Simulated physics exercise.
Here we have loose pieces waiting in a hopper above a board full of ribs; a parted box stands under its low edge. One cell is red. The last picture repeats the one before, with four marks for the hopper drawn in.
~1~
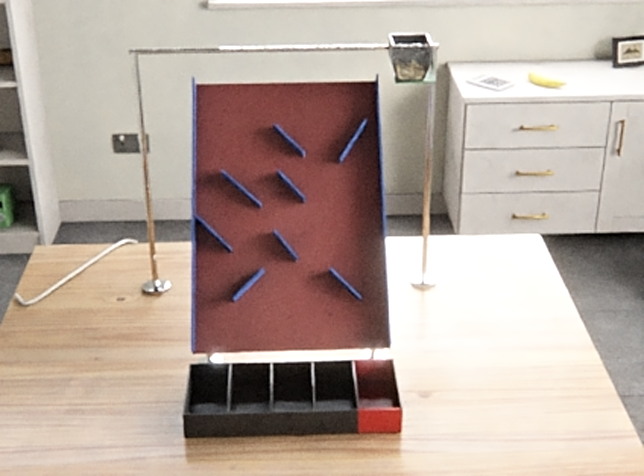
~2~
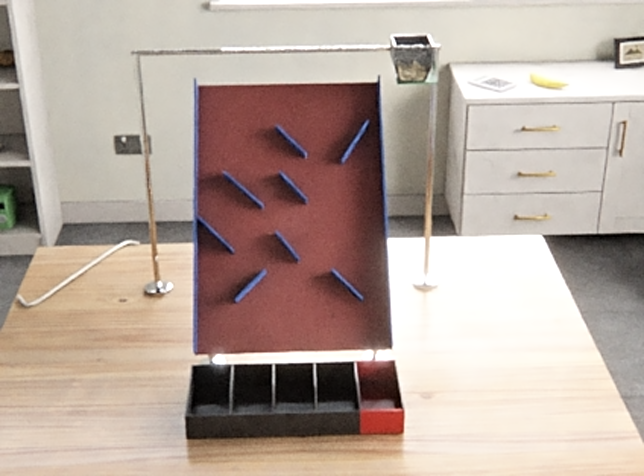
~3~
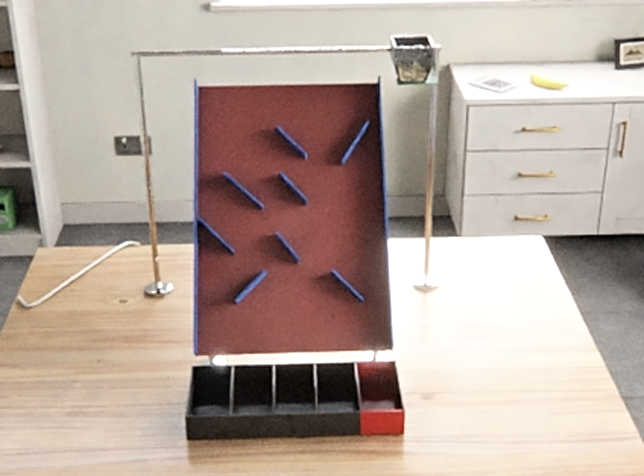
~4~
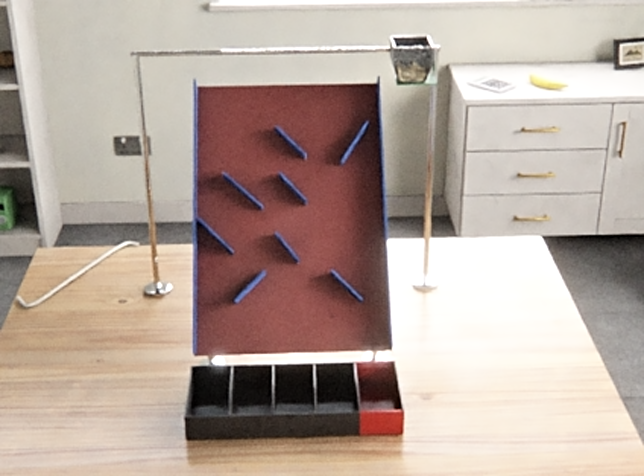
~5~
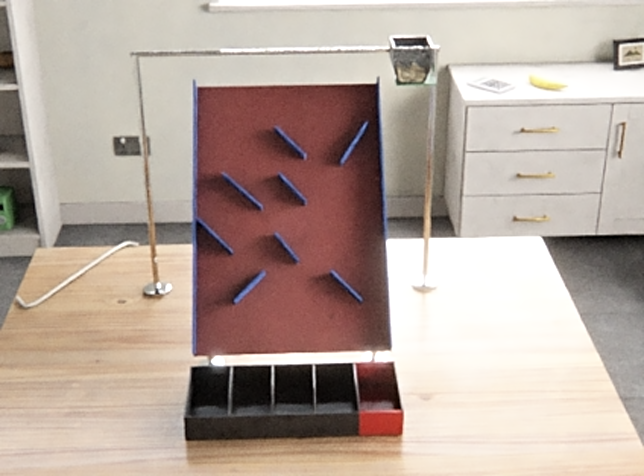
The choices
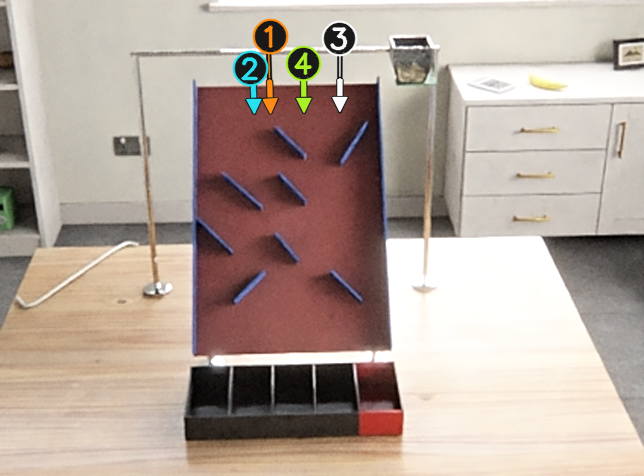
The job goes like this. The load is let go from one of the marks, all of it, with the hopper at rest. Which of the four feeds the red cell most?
Use mark 4.
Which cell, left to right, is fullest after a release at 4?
It is the fifth one.
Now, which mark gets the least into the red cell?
It is 3.
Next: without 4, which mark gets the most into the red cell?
1 it is.
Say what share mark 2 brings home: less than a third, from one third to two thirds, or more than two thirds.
Less than a third.
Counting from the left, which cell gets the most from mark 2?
The fourth.
On the marked copy, mark 1 meets the board at (270, 108); mark 2 meets the board at (254, 108); mark 3 meets the board at (339, 106); mark 4 meets the board at (303, 107).
With 1, about half in the red cell, about half in other cells.
With 2, about a quarter in the red cell, most in other cells.
With 3, a small part in the red cell, most in other cells, a small part outside the box.
With 4, most in the red cell, a small part in other cells, a small part outside the box.
